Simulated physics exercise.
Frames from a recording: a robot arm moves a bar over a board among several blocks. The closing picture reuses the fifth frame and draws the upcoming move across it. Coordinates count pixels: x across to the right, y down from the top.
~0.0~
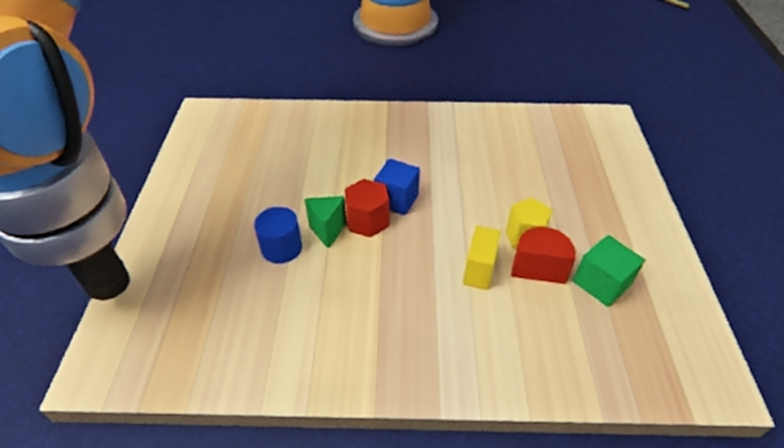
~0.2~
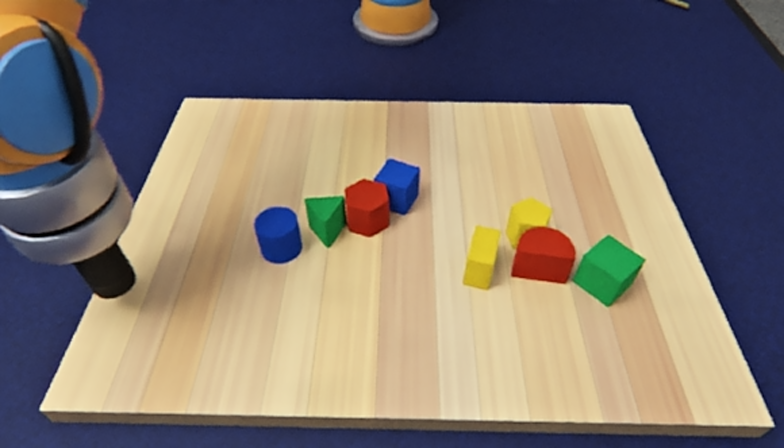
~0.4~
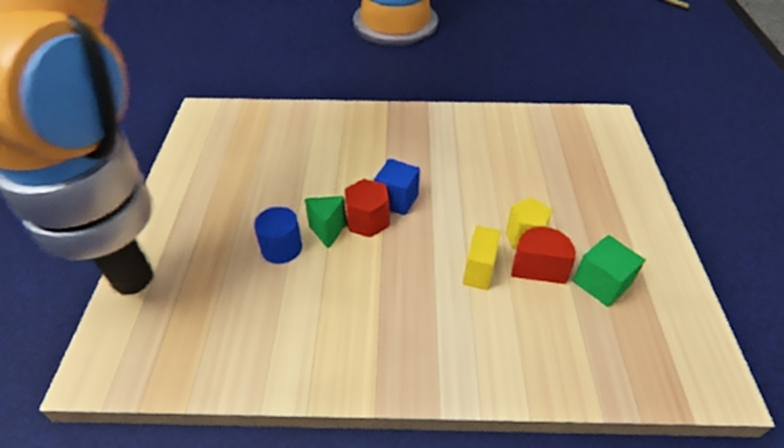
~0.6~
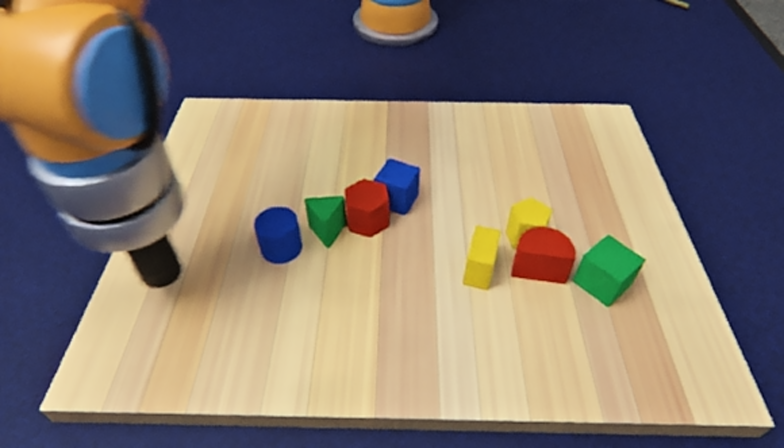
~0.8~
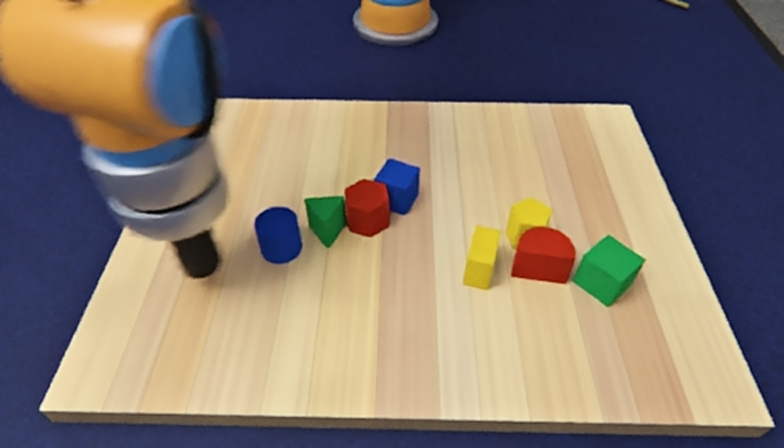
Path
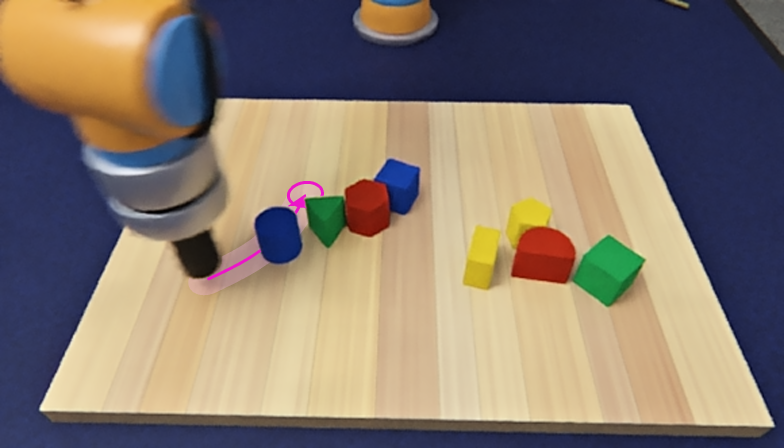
An orange, blue and silver robot arm holding a short black bar stands at the left of a pale striped wooden board on dark blue cloth, seen from above by a still camera. A blue cylinder, green triangle, red hexagon and blue cube sit left of centre, with yellow, red and green blocks at right. The arm slides the bar rightward toward the cylinder, slowly then faster, while every block stays still.
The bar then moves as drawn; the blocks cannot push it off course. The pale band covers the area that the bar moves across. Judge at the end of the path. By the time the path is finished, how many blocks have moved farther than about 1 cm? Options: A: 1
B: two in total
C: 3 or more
Answer: C.
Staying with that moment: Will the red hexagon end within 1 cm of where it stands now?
No, that is not how it ends up.
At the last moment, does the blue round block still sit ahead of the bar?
No.
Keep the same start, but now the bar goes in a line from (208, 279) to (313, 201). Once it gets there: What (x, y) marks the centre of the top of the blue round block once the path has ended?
Top centre: (309, 213).
Drawn move, from (208, 279) by way of (254, 255) and (287, 225) to (305, 194).
The first path, step by step. One third of the way, bar at (250, 240); blue round block at (287, 216).
Two thirds of the way, bar at (284, 210); blue round block at (321, 192); green three-sided block at (355, 192), turned 40° clockwise; red hexagon at (398, 193); blue four-sided block at (408, 167).
At the end, bar at (303, 179); blue round block at (335, 177); green three-sided block at (362, 192), turned 60° clockwise; red hexagon at (404, 195); blue four-sided block at (408, 167).
